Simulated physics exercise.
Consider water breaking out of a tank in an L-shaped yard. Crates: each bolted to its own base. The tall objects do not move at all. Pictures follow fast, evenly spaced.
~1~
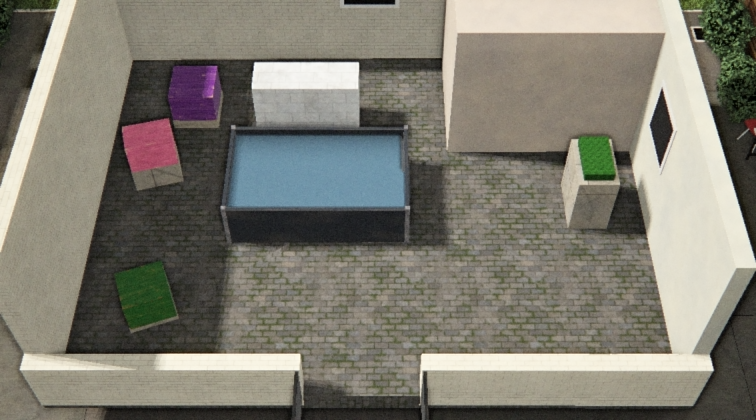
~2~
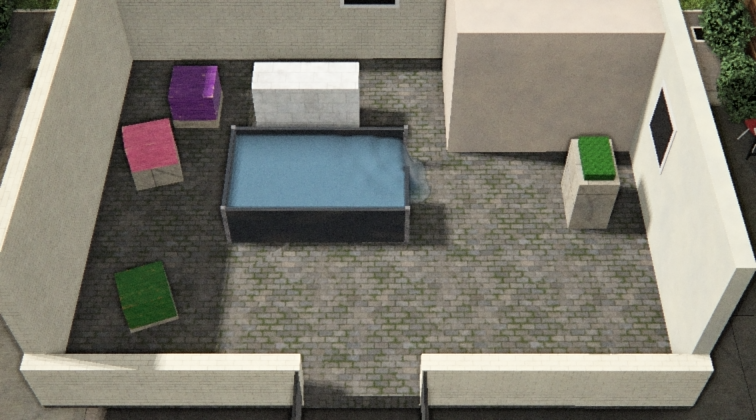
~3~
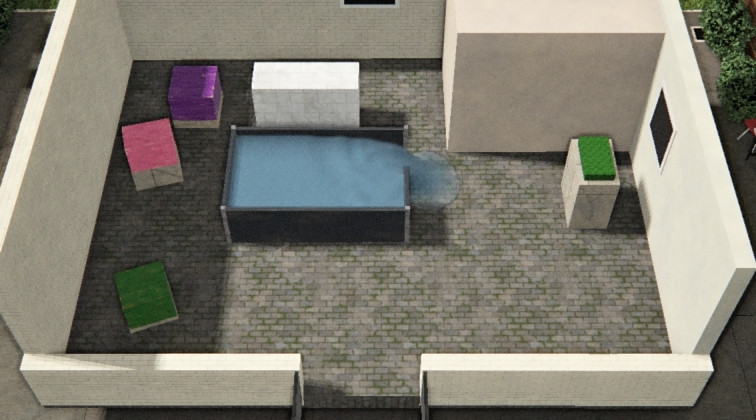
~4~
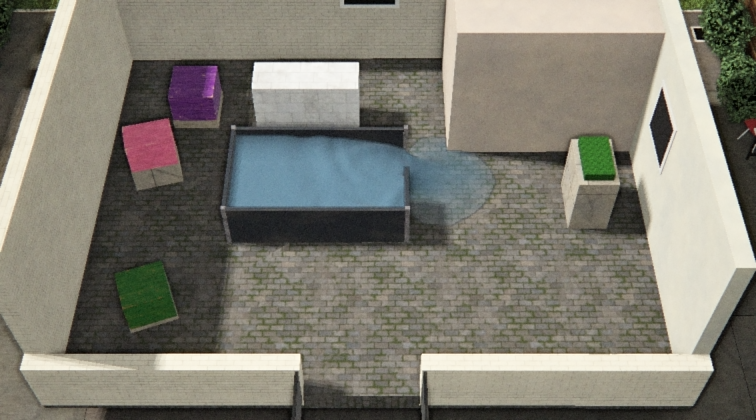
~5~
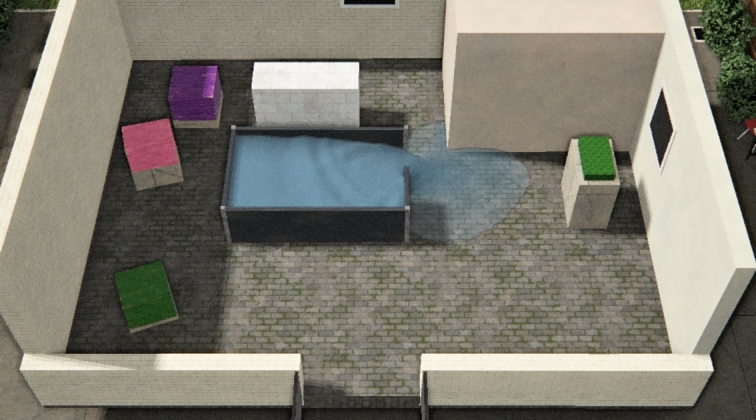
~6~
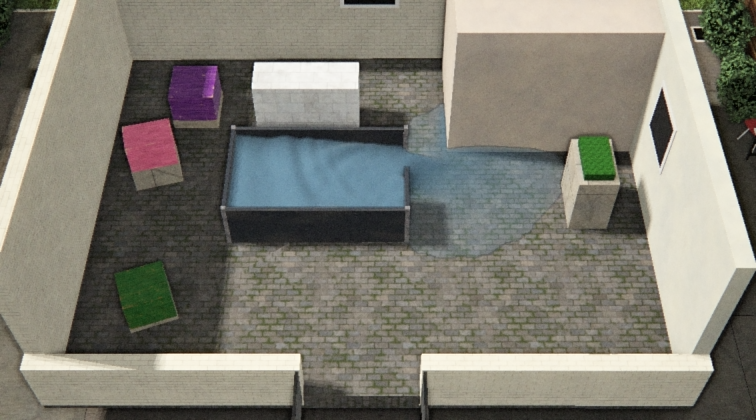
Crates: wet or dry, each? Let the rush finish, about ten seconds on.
As I see it, pink crate: Kept safe. Purple crate: Kept safe. Green crate: Reached by water.
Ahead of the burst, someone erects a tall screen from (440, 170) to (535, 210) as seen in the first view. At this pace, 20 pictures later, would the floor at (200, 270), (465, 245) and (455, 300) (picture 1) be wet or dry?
Taking the three spots in order: Spared, soaked, soaked.
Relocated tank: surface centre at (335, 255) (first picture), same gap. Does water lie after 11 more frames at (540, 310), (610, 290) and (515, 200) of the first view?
First drenched; next drenched; last drenched.
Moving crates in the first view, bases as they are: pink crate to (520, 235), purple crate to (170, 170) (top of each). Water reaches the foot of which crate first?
Pink crate.
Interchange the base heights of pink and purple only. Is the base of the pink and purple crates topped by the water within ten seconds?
The pink one is not reached, and the purple one is not reached.
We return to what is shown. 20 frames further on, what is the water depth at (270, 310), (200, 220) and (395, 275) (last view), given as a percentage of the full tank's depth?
Roughly 0, 0 and 0 per cent, in turn.
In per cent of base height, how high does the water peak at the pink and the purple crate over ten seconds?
In order: 20% and 30%.
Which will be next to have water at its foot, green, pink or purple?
The answer is the purple one.
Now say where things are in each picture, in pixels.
Still water in the water tank at (318, 171), in the first frame.
Water pours out at (404, 169) and has run to (418, 200), in the second frame.
The front is at (455, 188), out from the gap at (404, 172), in the third frame.
The front is at (488, 173), out from the gap at (404, 172), in the fourth frame.
The front is at (525, 176), out from the gap at (404, 172), in the fifth frame.
Water pours out at (404, 172) and has run to (557, 164), in the sixth frame.
A moment on, water covers 20 % of the floor; the pink crate not reached, the purple crate not reached, the green crate not reached.
Next, water covers 25 % of the floor; the pink crate not reached, the purple crate not reached, the green crate not reached.
Then, water covers 35 % of the floor; the pink crate not reached, the purple crate not reached, the green crate not reached.
Later, water covers 65 % of the floor; the pink crate not reached, the purple crate water round its plinth, the green crate not reached.
In the end, water covers 90 % of the floor; the pink crate stayed above the water, the purple crate stayed above the water, the green crate was topped.
